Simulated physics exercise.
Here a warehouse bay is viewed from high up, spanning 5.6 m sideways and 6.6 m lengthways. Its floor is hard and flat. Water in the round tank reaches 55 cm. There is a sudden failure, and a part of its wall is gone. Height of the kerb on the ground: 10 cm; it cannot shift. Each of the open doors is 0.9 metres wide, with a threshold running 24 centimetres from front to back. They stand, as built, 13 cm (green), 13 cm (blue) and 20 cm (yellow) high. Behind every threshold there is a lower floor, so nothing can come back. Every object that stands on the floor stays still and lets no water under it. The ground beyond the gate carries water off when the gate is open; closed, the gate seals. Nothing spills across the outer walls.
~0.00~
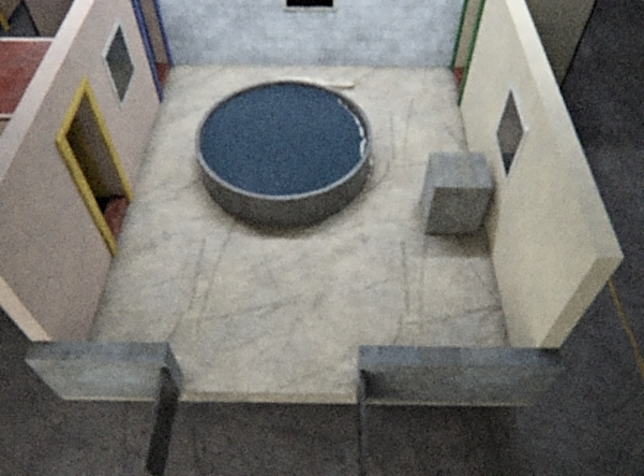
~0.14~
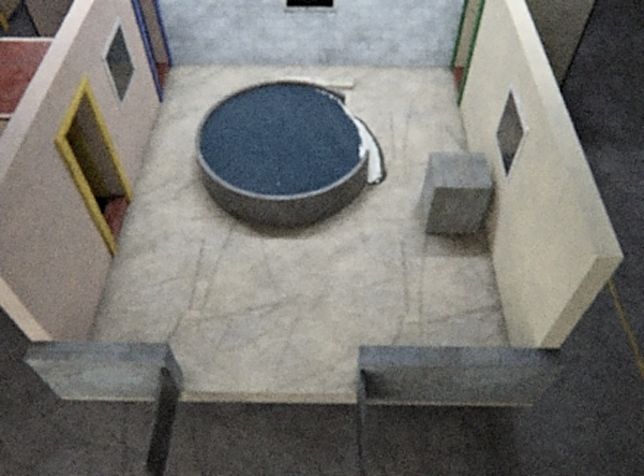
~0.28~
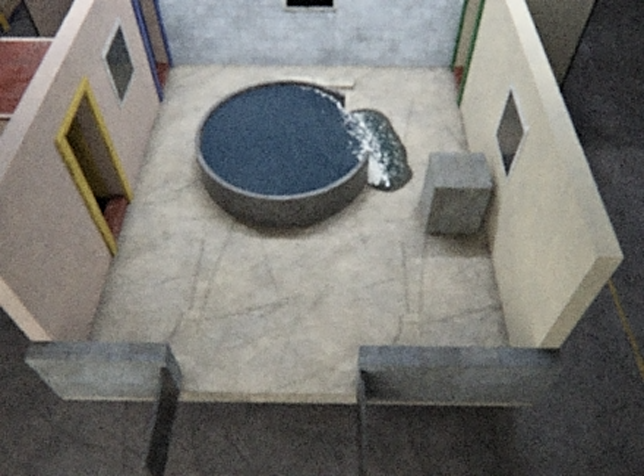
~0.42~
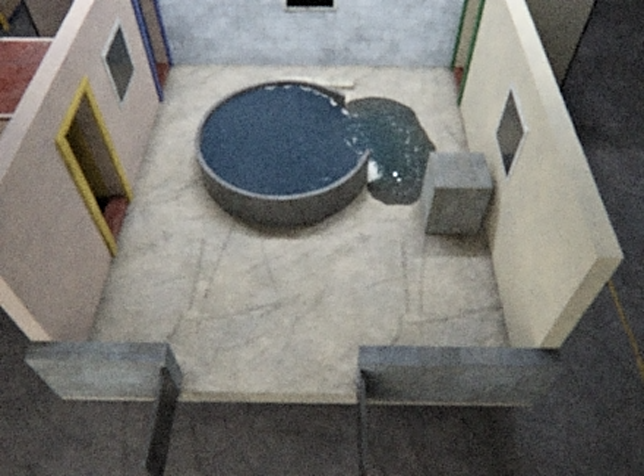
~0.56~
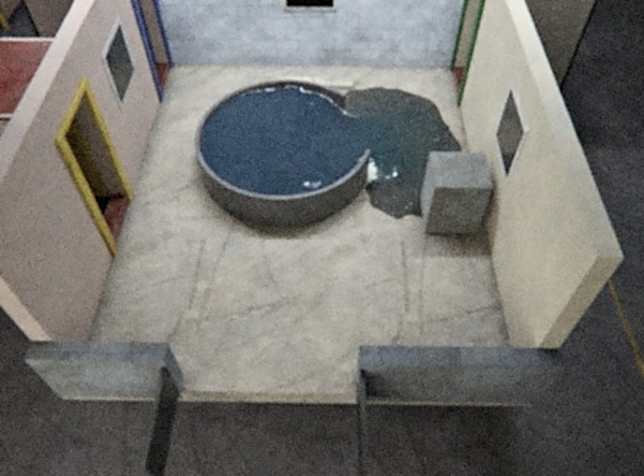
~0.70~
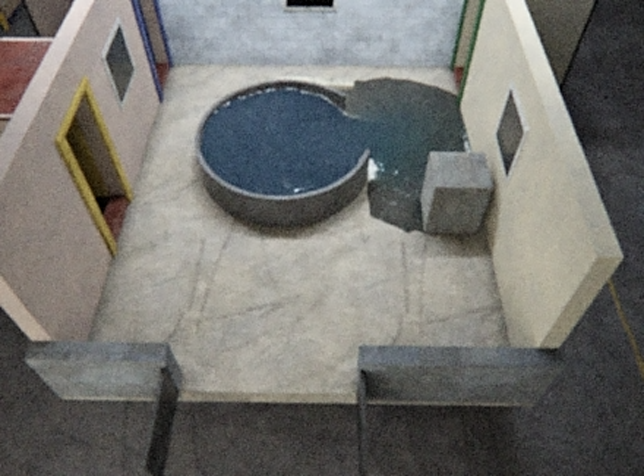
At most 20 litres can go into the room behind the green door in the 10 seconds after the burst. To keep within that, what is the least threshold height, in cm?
Some 30 cm.
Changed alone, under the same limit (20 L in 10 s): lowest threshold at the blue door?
I'd raise blue to close to 18 cm.
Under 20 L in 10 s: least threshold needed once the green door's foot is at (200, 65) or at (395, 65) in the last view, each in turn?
About 14.0 cm, then about 23 cm.
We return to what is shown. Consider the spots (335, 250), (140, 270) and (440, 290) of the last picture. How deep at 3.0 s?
0, 0 and 2 cm, respectively.
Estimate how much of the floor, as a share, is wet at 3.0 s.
Approximately 40 % of it.
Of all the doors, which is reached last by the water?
It's the yellow one.
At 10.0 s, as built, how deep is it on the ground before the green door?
12.5 cm.
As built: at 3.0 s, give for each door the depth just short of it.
In cm - green: 29, blue: 0, yellow: 0.
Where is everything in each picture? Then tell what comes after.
The first picture shows the round tank at (284, 137) is whole and still, 55 cm deep; the green door at (467, 40) is dry.
In the second picture, water pours out at (363, 140) and has run 0.3 m, to a hidden place; about 6 cm deep outside, 55 cm at the back.
In the third picture, the front is at (380, 116), 0.7 m from the gap at (363, 142); 1.1 m2 of floor is wet, 55 cm left at the back.
In the fourth picture, the front is at (409, 112), 1.2 m from the gap at (363, 143); 2.6 m2 of floor is wet, 55 cm left at the back.
In the fifth picture, the gap is at (363, 143), the front 1.7 m out at (431, 106); the back of the round tank holds 55 cm.
In the sixth picture, the gap is at (363, 142), the front 2.2 m out at (460, 104); the back of the round tank holds 55 cm; 0.3 m in a straight line remain to the green door at (467, 40).
After 1.4 s water covers 25 % of the floor, deepest (37 cm) near (452, 69); 18 cm at the green door, 1 litre in over its 13 cm threshold.
After 3.0 s water covers 40 % of the floor, deepest (36 cm) near (453, 75); 29 cm at the green door, 91 litres in over its 13 cm threshold.
After 10.0 s water covers 95 % of the floor, deepest (14 cm) near (180, 67); 12 cm at the green door, 269 litres in over its 13 cm threshold.
At the green door as built, the water arrived by 0.8 s and peaked near 31 cm at 2.6 s.
With a threshold of 26.5 cm, 39 litres would have come in within the 10 s; with 35.5 cm, 6 litres. So under 20 litres takes about 30 cm.
